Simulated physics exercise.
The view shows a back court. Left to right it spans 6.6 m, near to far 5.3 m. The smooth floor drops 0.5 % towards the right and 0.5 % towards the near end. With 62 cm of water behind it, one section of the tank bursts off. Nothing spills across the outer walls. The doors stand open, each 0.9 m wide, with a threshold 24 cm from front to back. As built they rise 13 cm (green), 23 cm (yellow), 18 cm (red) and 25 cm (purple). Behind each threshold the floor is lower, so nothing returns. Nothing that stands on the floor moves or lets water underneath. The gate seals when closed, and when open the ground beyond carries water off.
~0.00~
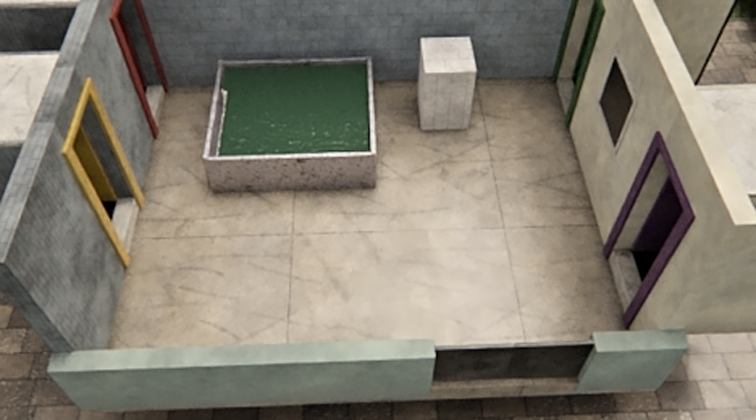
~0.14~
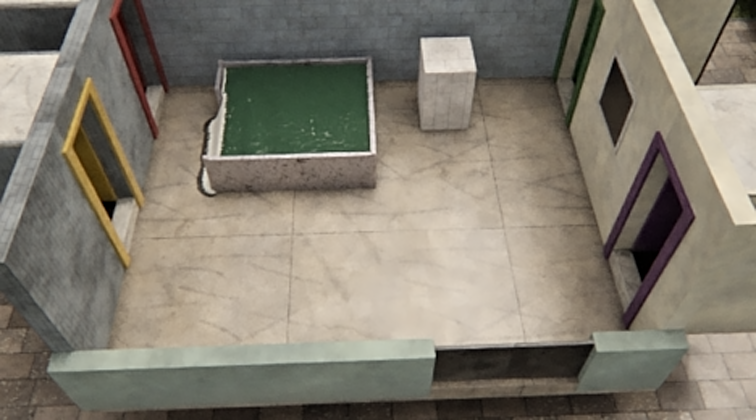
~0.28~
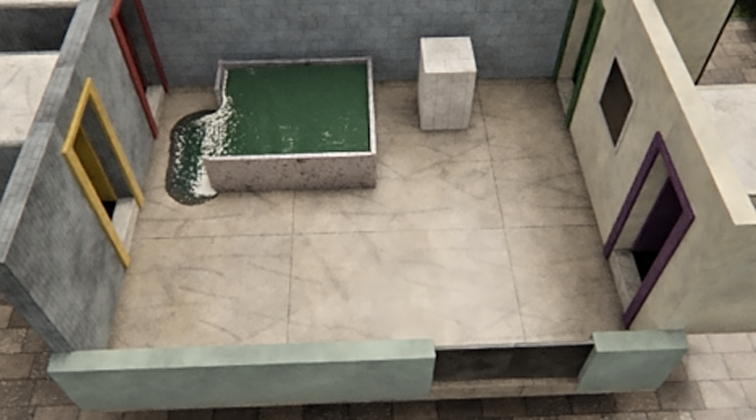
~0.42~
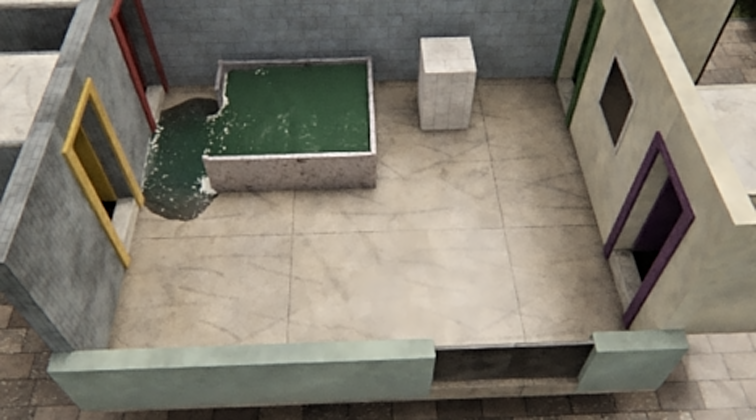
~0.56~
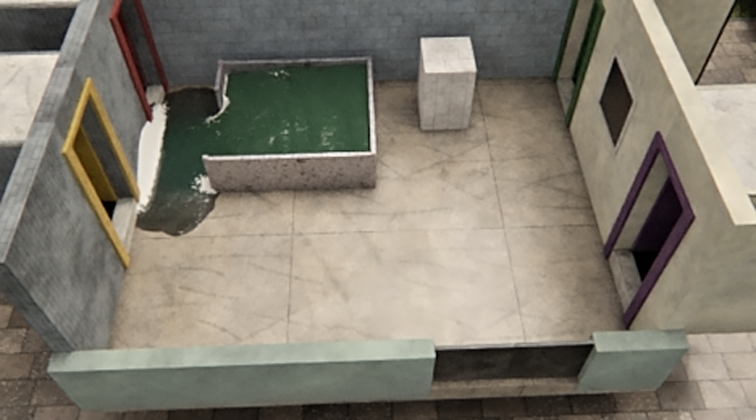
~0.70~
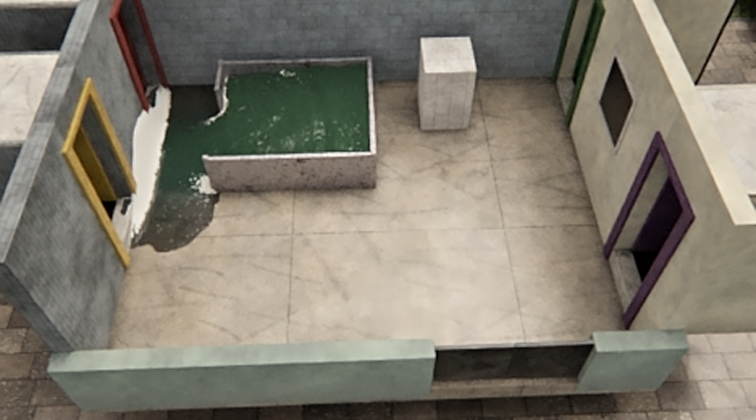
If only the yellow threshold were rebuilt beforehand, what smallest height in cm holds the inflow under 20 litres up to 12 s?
Close to 19 cm is just enough.
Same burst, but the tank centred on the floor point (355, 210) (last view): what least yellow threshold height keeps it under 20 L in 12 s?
Then roughly 33 cm.
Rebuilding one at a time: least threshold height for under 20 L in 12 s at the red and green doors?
Roughly 29 cm at red and 12.5 cm at green.
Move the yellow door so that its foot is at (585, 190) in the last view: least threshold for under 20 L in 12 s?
About 8.0 cm.
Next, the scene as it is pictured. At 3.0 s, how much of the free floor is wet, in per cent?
Near 40 per cent is wet.
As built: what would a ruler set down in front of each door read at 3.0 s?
In cm: Green 0, yellow 19, red 28, purple 0.
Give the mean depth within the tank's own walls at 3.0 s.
Roughly 26 cm on average.
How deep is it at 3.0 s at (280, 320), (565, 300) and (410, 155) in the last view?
In that order: 5, 0 and 0 cm.
After 1.4 s water covers 15 % of the floor, deepest (48 cm) near (161, 168); 24 cm at the yellow door, 0 litres in over its 23 cm threshold.
After 3.0 s water covers 40 % of the floor, deepest (37 cm) near (167, 88); 19 cm at the yellow door, 8 litres in over its 23 cm threshold.
After 12.0 s water covers 100 % of the floor, deepest (17 cm) near (549, 79); 6 cm at the yellow door, 9 litres in over its 23 cm threshold.
At the yellow door as built, the water arrived by 0.7 s and peaked near 25 cm at 2.0 s.
Run again over the same 12 s with other heights there, 38 litres in over 16 cm, 11 litres over 22 cm. The limit of 20 litres is kept from about 19 cm up.
